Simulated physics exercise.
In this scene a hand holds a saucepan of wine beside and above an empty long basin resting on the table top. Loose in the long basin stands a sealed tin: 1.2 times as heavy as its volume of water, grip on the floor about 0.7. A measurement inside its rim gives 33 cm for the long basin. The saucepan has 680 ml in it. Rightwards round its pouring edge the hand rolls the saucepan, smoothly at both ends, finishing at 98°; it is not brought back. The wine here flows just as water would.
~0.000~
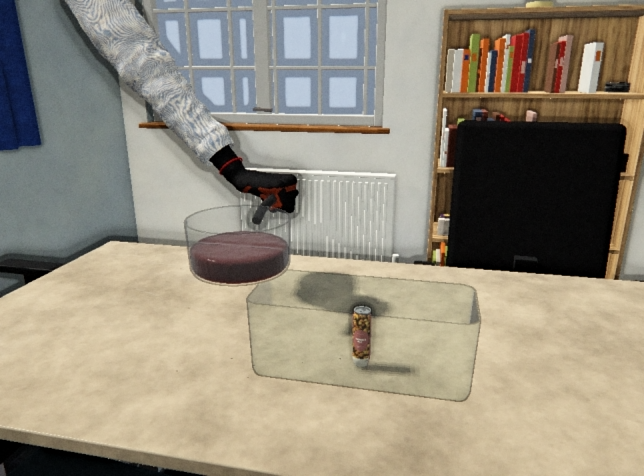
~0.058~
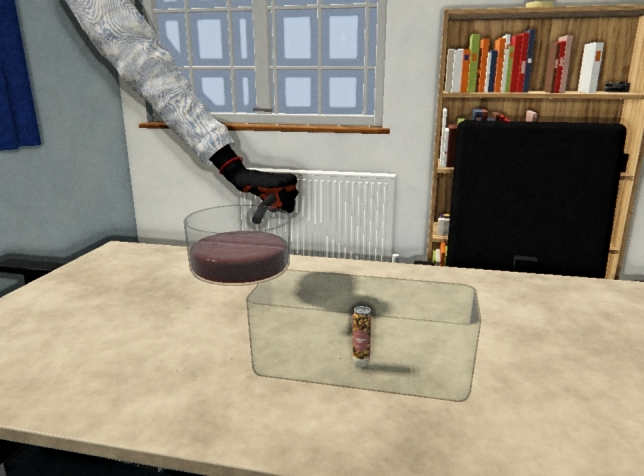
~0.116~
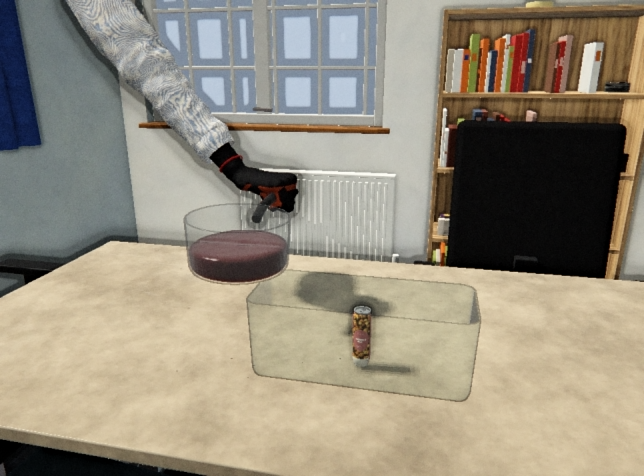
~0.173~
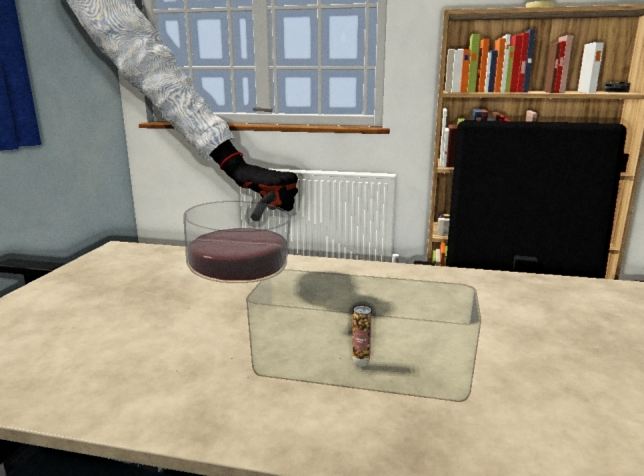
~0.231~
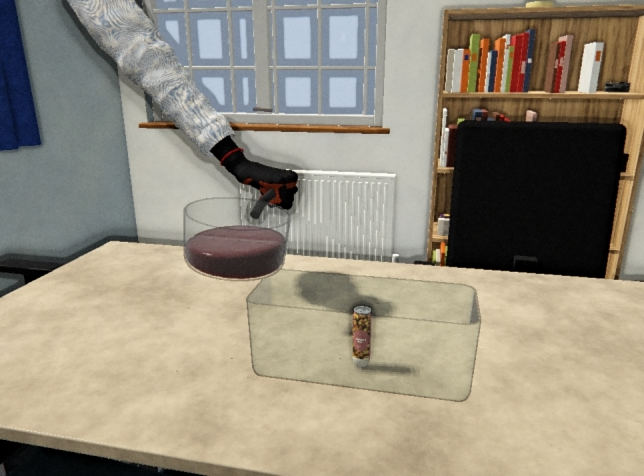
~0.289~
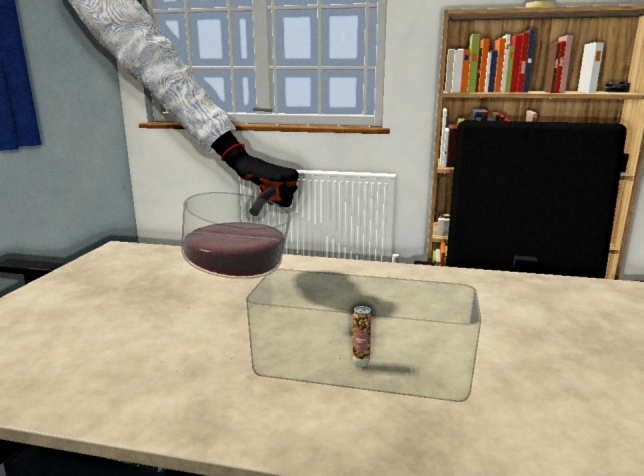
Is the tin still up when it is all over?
No, the tin goes over.
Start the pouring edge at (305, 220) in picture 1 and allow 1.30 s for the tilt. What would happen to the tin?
Then the tin remains standing.
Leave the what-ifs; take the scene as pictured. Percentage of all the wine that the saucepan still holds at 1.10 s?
About 26 per cent.
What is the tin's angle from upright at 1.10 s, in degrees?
Tilt: Around 5 degrees.
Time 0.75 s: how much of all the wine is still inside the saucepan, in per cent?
Roughly 84 per cent.
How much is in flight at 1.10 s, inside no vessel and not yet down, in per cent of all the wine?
Close to 24 per cent.
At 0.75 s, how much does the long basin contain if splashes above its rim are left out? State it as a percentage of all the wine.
Estimate - around 0 in a hundred parts.
After 0.75 s the tilt is 59° and 84 per cent is still to pour; the tin stands where it began.
After 1.10 s the tilt is 90° and 26 per cent is still to pour; the tin leans 6°.
After 1.45 s the tilt is 98° and 3 per cent is still to pour; the tin lies on its side.
After 1.84 s the tilt is 98° and 0 per cent is still to pour; the tin lies on its side.
In the end the tin lies on its side.
